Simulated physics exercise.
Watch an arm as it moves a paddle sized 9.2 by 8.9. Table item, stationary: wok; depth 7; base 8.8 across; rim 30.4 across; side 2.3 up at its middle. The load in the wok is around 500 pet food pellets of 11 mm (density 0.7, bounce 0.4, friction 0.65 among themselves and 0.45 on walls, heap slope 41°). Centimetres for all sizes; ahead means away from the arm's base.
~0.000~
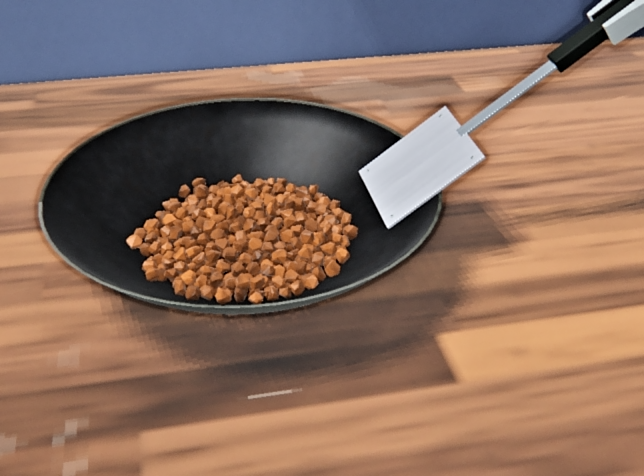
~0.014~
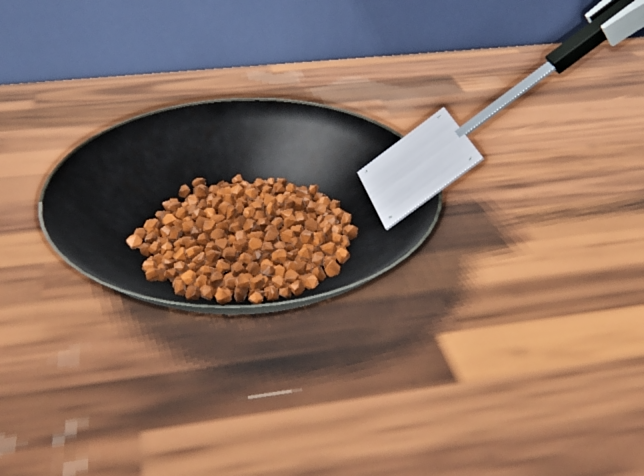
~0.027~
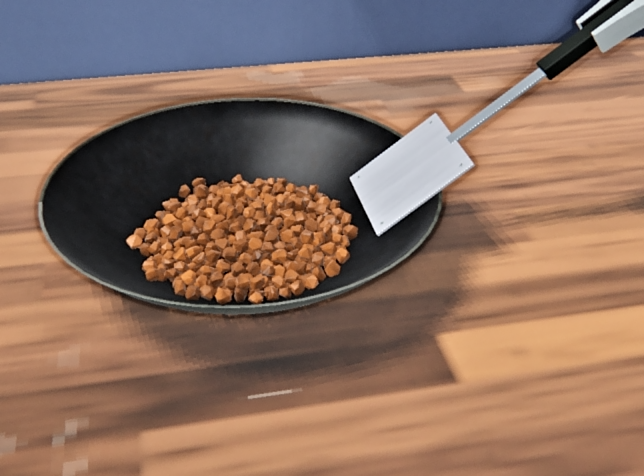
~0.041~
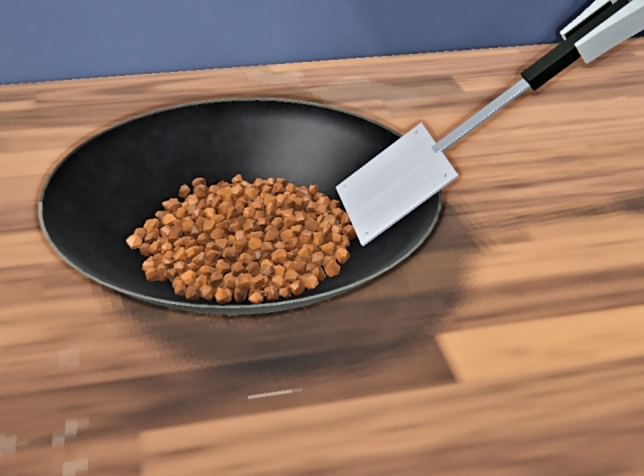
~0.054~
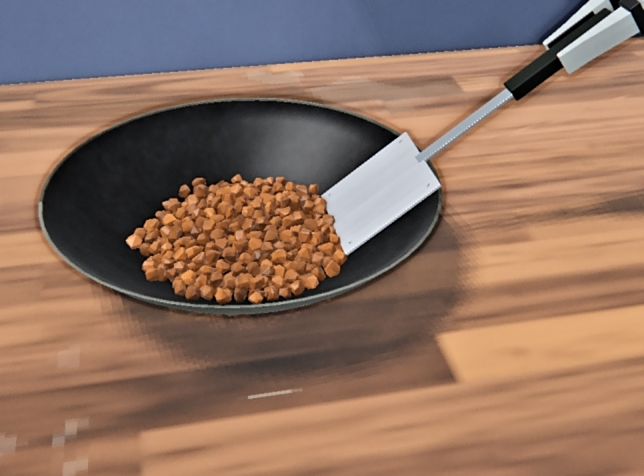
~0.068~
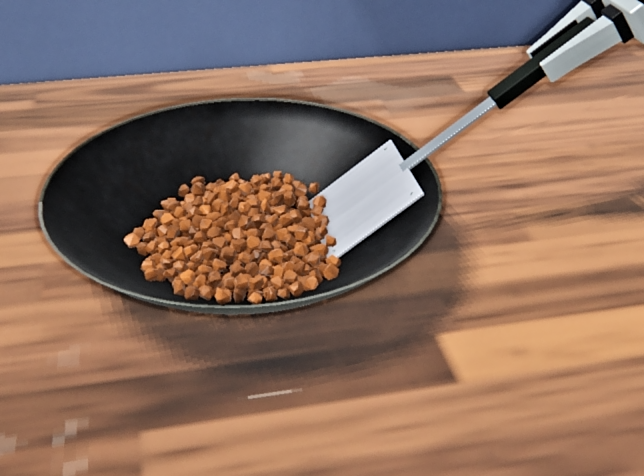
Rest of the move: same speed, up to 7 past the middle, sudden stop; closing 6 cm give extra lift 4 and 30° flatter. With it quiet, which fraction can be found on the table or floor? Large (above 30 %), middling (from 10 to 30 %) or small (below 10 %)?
Middling; from 10 to 30 %.
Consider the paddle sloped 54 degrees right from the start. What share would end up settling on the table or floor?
20 %.
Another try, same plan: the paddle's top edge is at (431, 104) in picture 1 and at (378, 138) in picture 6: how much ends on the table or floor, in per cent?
Off the vessel, on the table or floor: Some 10 percent.
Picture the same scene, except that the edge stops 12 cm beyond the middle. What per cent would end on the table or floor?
50 %, roughly.
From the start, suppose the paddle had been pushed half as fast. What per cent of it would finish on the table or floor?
About 0 %.
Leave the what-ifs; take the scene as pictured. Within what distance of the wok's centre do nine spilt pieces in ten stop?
35 cm.
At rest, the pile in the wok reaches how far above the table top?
Roughly 7.5 centimetres.
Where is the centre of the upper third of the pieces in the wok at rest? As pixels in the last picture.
Look near (118, 222).
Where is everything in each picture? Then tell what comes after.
In the first frame, paddle top edge at (464, 131), sloping 37°; upper third of the load around (249, 227), from x 135 to 350, top at y 180; 497 in the wok.
In the second frame, paddle top edge at (463, 132), sloping 37°; upper third of the load around (249, 227), from x 135 to 350, top at y 180.
In the third frame, paddle top edge at (454, 138), sloping 37°; upper third of the load around (249, 227), from x 135 to 350, top at y 180.
In the fourth frame, paddle top edge at (439, 148), sloping 37°; upper third of the load around (249, 227), from x 135 to 350, top at y 180.
In the fifth frame, paddle top edge at (423, 158), sloping 37°; upper third of the load around (250, 226), from x 135 to 345, top at y 180.
In the sixth frame, paddle top edge at (407, 166), sloping 37°; upper third of the load around (246, 225), from x 135 to 340, top at y 175; 497 in the wok.
By 0.11 s, sloping 37°, highest piece 5 above the table; 497 in the wok.
By 0.16 s, sloping 28°, highest piece 6 above the table; 497 in the wok.
By 0.38 s, sloping 7°, highest piece 13 above the table; 414 in the wok, 17 on the table or floor, 66 on the blade or in flight.
By 1.43 s, sloping 7°, highest piece 7 above the table; 412 in the wok, 85 on the table or floor.
Final count, 412 in the wok, 85 on the table or floor. That is 17 % on the table or floor.
